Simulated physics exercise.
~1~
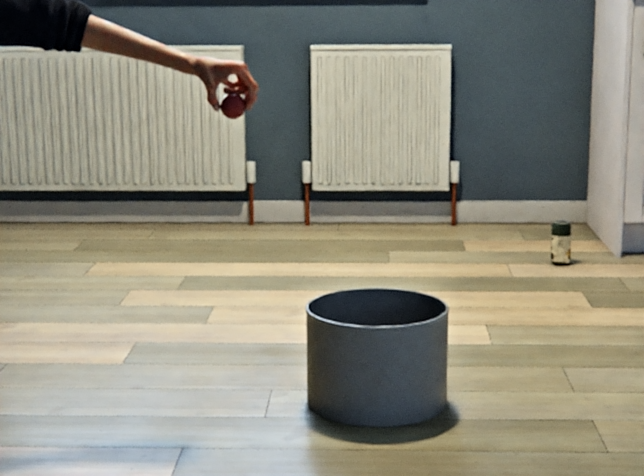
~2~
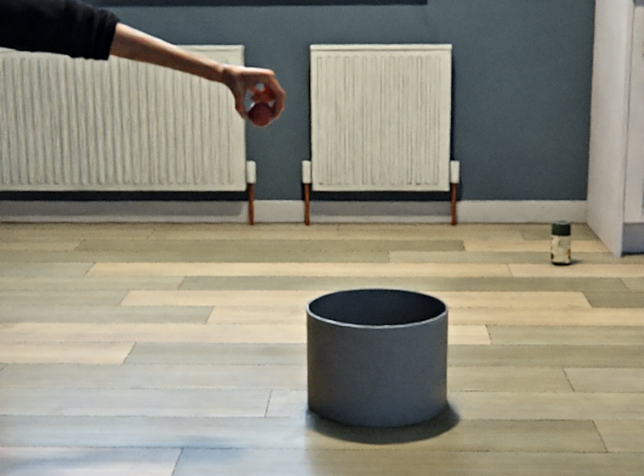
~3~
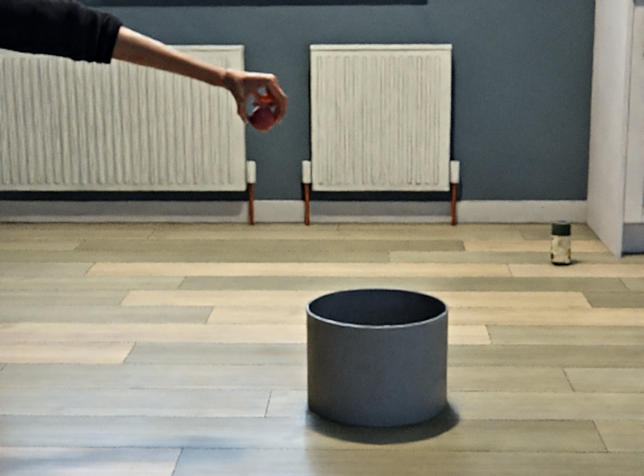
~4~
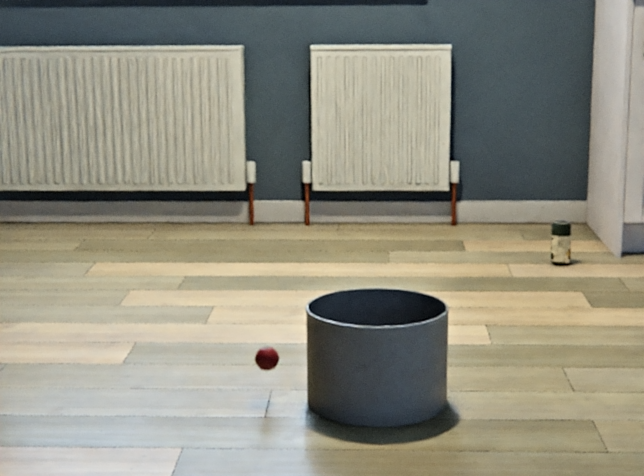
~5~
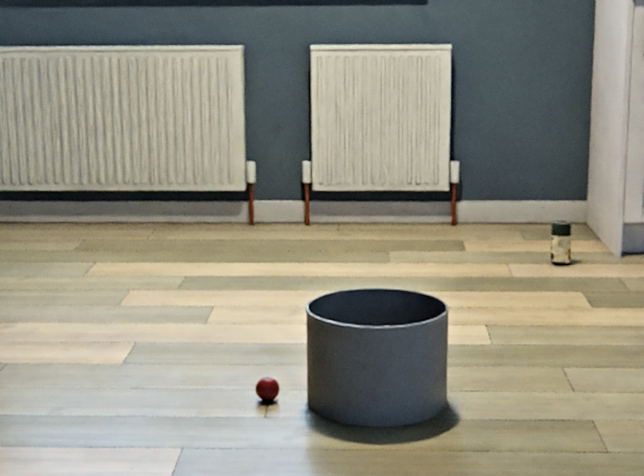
In a room with radiators, a hand releasing a red tomato that falls onto the wooden floor left of a grey container.
